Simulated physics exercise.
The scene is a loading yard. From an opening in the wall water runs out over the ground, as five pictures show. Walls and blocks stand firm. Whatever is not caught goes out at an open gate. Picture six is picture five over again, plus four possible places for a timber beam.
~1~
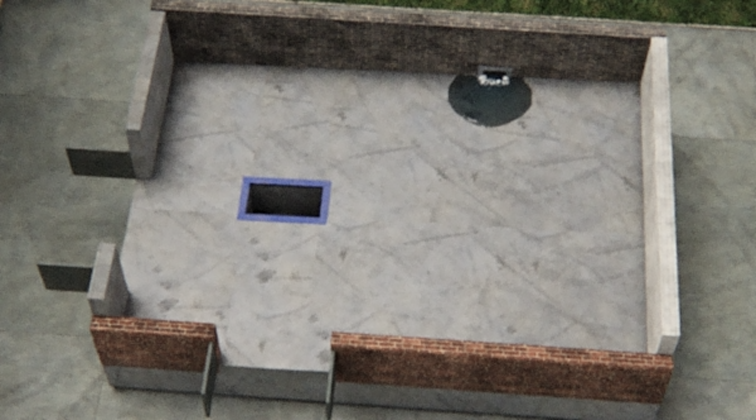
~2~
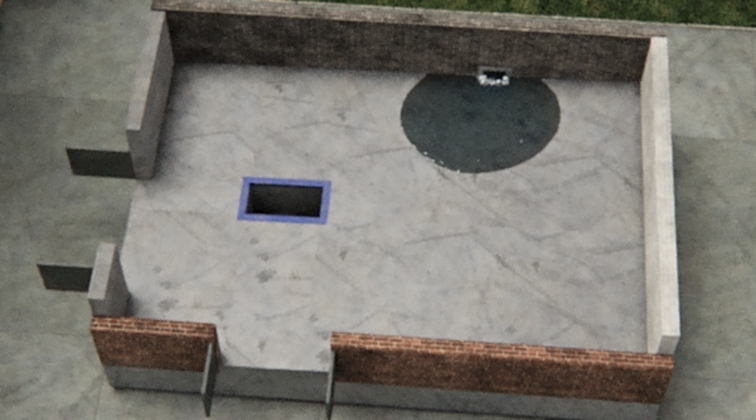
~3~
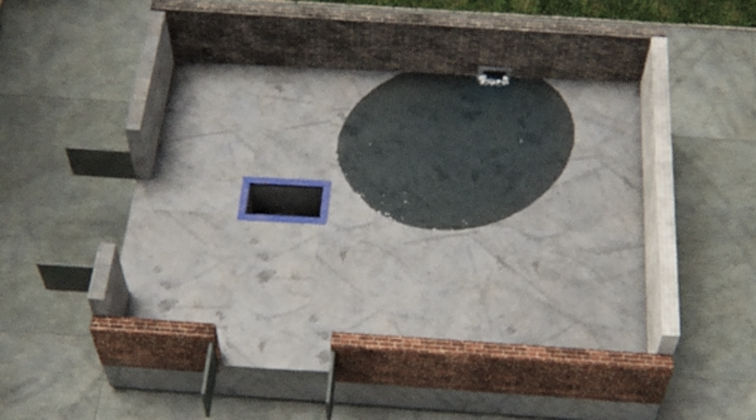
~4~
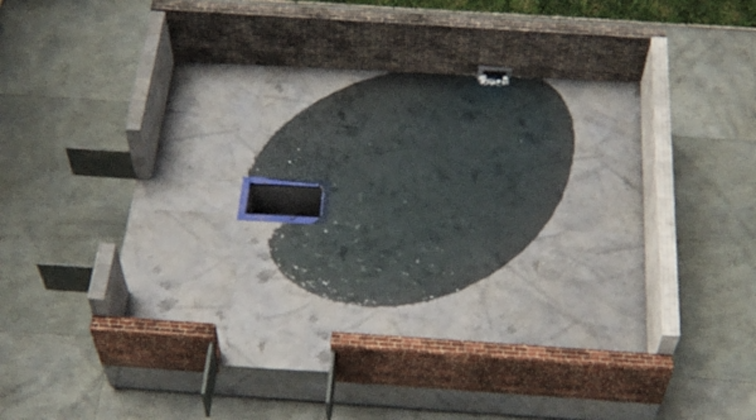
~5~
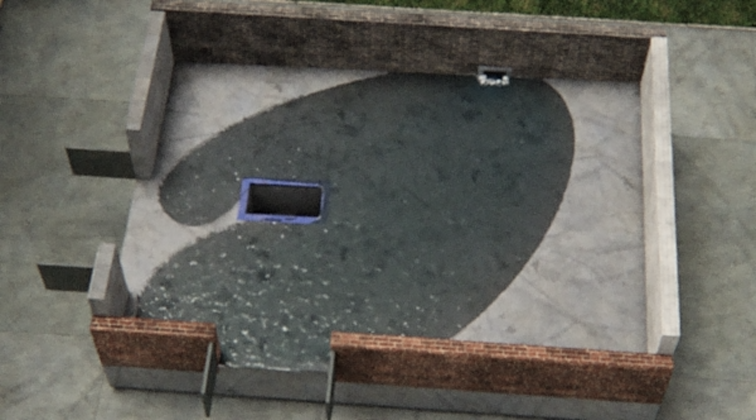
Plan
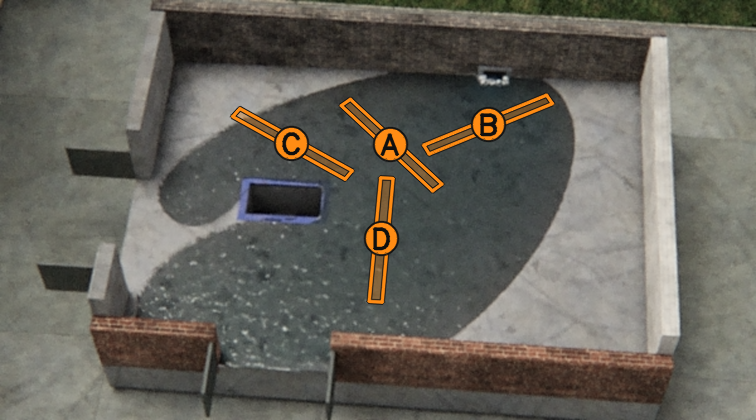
Water spreads from the back wall across the walled yard and around the blue-edged drain.
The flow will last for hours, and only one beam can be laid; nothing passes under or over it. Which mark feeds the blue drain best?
Choose B.
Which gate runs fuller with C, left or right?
The left one.
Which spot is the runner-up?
D.
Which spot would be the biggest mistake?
It is A.
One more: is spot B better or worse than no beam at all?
Better.
In orange, A from (345, 102) to (437, 187); B from (426, 149) to (549, 99); C from (236, 112) to (348, 174); D from (375, 301) to (386, 178).
If A is chosen, next to none of the stream goes into the blue drain, about 99 % out by the gates.
If B is chosen, about 39 % of the stream goes into the blue drain, about 61 % out by the gates.
If C is chosen, about 13 % of the stream goes into the blue drain, about 87 % out by the gates.
If D is chosen, about 24 % of the stream goes into the blue drain, about 76 % out by the gates.
